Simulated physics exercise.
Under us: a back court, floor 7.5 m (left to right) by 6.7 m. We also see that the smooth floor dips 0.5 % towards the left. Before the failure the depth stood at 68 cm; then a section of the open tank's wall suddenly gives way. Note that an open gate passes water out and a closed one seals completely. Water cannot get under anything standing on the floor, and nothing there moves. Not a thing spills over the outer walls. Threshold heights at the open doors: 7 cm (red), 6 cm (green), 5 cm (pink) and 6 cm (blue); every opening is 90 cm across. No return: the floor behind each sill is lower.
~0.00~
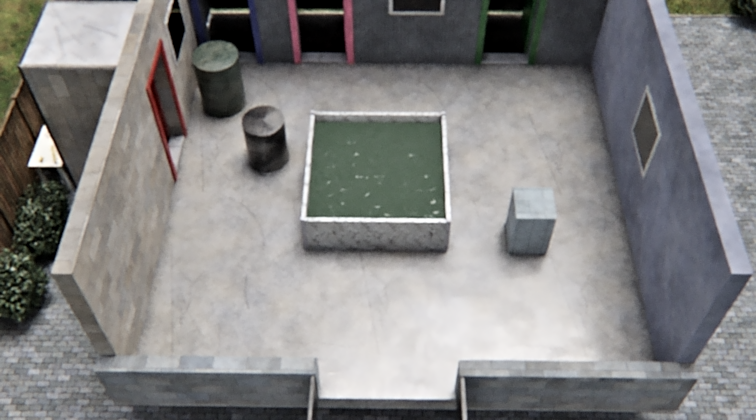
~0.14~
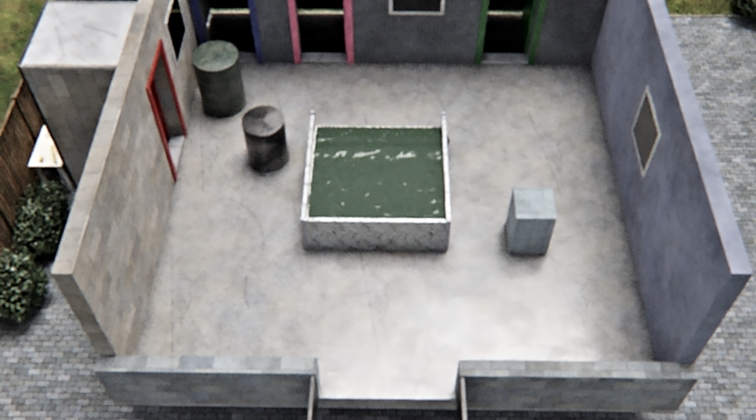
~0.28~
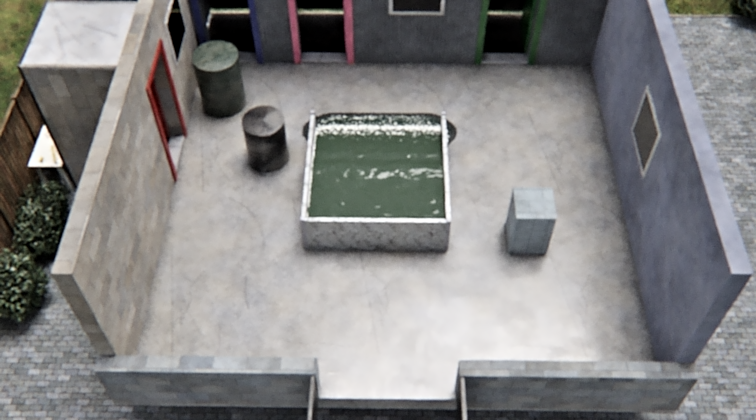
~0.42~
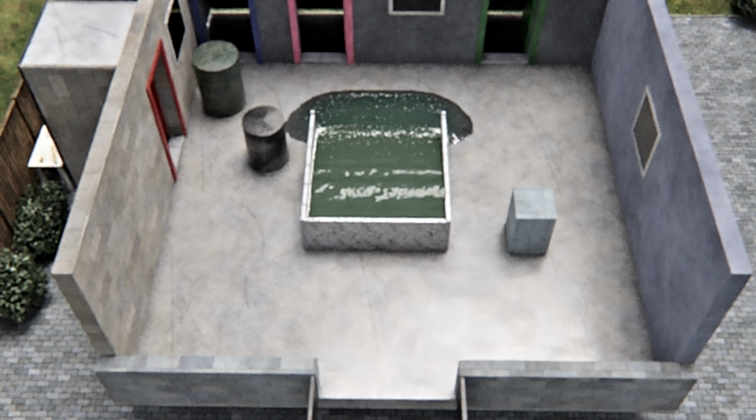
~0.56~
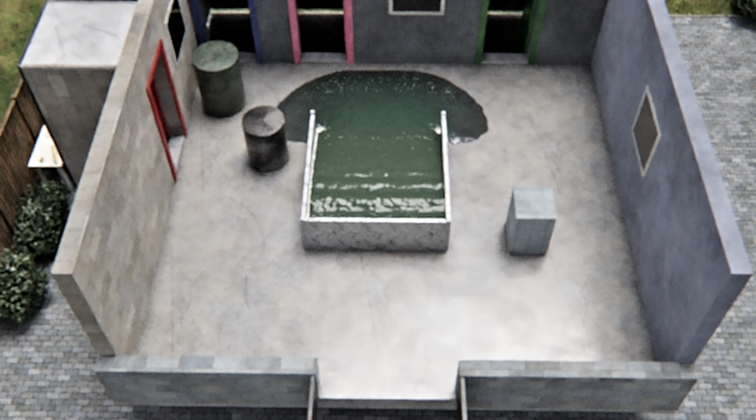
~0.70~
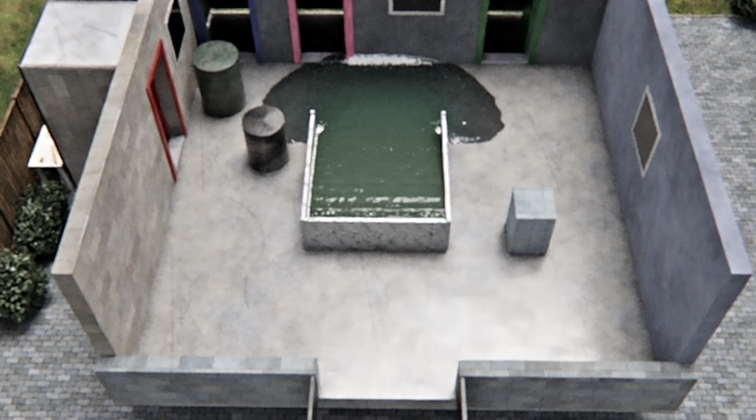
A walled grey courtyard held a square tank of still green water, until its far side opened and water poured out, spreading across the floor in a widening dark pool towards the back wall.
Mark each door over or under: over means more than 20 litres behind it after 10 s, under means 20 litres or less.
Red door under, green door over, pink door over, blue door over.
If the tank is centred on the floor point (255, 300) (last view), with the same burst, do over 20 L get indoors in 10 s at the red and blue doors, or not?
Then: Red above, blue above.
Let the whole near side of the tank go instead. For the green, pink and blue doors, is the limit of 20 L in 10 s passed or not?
Green: Within the limit; pink: Within the limit; blue: Within the limit.
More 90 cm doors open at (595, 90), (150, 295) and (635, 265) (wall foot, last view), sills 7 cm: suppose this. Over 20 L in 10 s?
Check each in turn: The first succeeds, the second fails, the third fails.
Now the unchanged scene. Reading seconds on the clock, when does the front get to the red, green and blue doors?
So red at 2.8 s, green at 1.1 s, and blue at 1.3 s.
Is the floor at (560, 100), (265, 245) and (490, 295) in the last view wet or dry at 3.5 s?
Soaked, untouched, untouched.
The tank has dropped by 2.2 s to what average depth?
Roughly 23 centimetres.
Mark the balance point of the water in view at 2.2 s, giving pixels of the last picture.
I'd put it close to (387, 124).
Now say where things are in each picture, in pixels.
Still water, 68 cm deep, in the open tank at (377, 167), in the first frame.
Water pours out on the open tank's far side and has run 1.2 m, to a hidden place; typically 9 cm deep outside, 68 cm at the open tank's back, in the second frame.
The front is at (452, 130), 1.4 m from the gap on the open tank's far side; 1.6 m2 of floor is under water; 68 cm left at the back of the open tank, in the third frame.
Water pours out on the open tank's far side and has run 1.7 m, to (464, 118); typically 10 cm deep outside, 68 cm at the open tank's back, in the fourth frame.
The front is at (446, 84), 2.0 m from the gap on the open tank's far side; 5.4 m2 of floor is under water; 64 cm left at the back of the open tank, in the fifth frame.
The front is at (448, 64), 2.5 m from the gap on the open tank's far side; 7.2 m2 of floor is under water; 56 cm left at the back of the open tank, in the sixth frame.
After 1.4 s water covers 20 % of the floor and is deepest (45 cm) near (379, 70); red door not reached, green door 12 cm at the sill, 1 L in, pink door 26 cm at the sill, 80 L in, blue door 5 cm at the sill, 0 L in.
After 2.2 s water covers 25 % of the floor and is deepest (39 cm) near (379, 77); red door not reached, green door 15 cm at the sill, 20 L in, pink door 29 cm at the sill, 227 L in, blue door 14 cm at the sill, 4 L in.
After 3.5 s water covers 40 % of the floor and is deepest (36 cm) near (201, 69); red door 5 cm at the sill, 0 L in, green door 11 cm at the sill, 54 L in, pink door 18 cm at the sill, 377 L in, blue door 18 cm at the sill, 55 L in.
After 6.0 s water covers 75 % of the floor and is deepest (17 cm) near (615, 385); red door 3 cm at the sill, 0 L in, green door 9 cm at the sill, 70 L in, pink door 10 cm at the sill, 452 L in, blue door 15 cm at the sill, 237 L in.
After 10.0 s water covers 95 % of the floor and is deepest (10 cm) near (307, 256); red door 7 cm at the sill, 5 L in, green door 6 cm at the sill, 84 L in, pink door 6 cm at the sill, 484 L in, blue door 7 cm at the sill, 292 L in.
